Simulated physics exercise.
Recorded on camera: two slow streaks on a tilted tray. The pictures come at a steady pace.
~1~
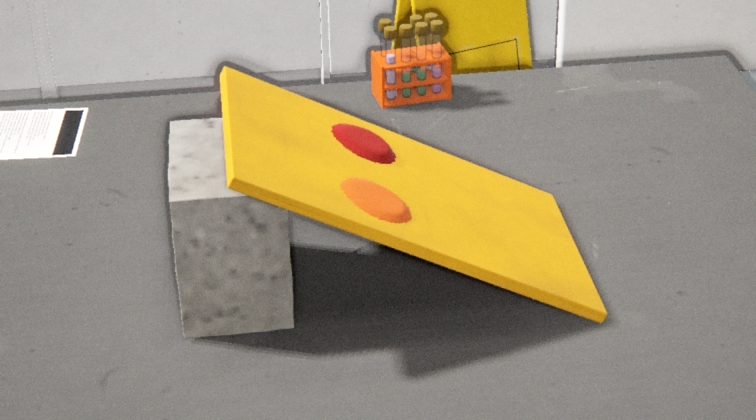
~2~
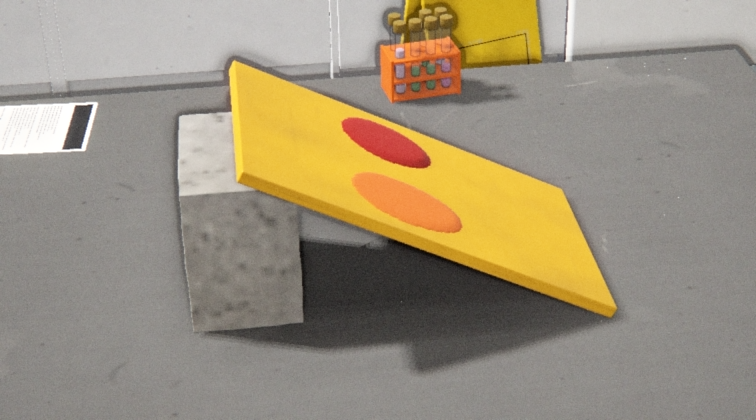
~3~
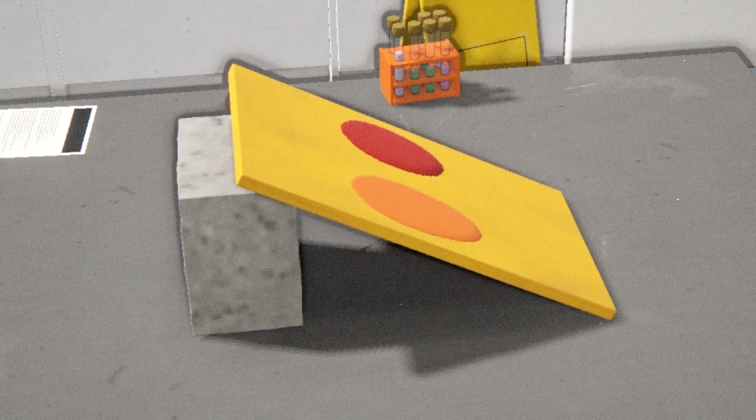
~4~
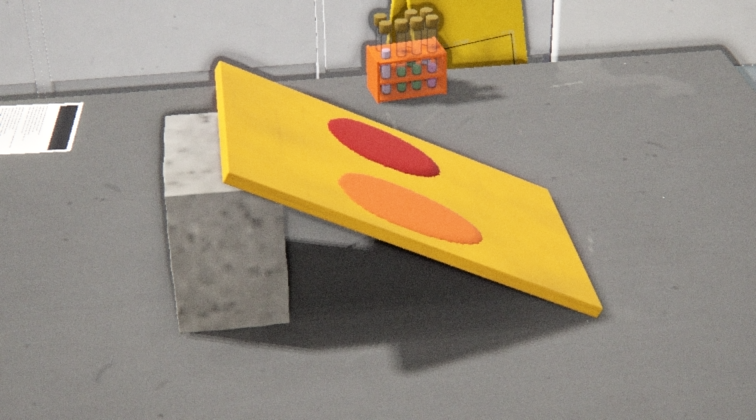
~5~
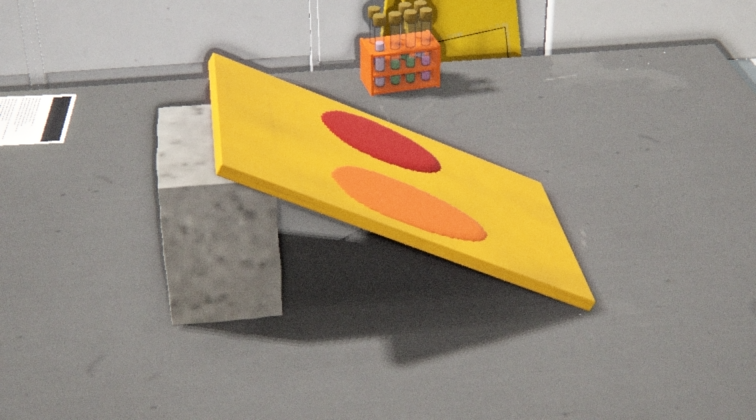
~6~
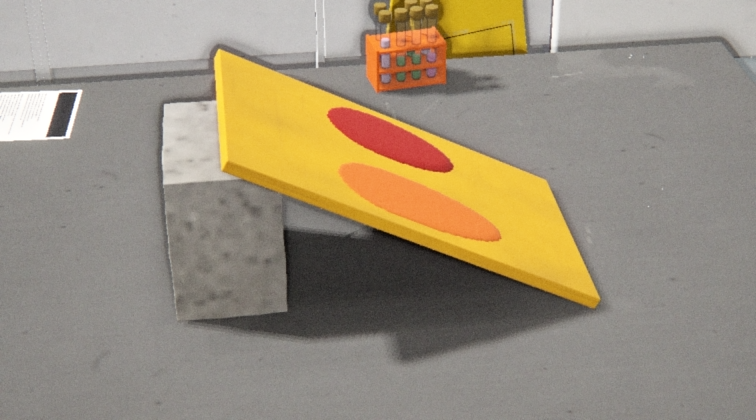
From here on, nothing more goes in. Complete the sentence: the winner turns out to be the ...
Nearer one.
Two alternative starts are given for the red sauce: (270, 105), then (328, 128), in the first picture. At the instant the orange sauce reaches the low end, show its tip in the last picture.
(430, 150); (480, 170).
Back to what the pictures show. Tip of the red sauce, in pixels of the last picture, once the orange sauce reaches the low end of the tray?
The leading point sits close to (510, 186) in the last view.
Next, the orange sauce is close to the edge; the red sauce is three quarters of the way down.
Finally, the orange sauce is at the low edge; the red sauce is three quarters of the way down.
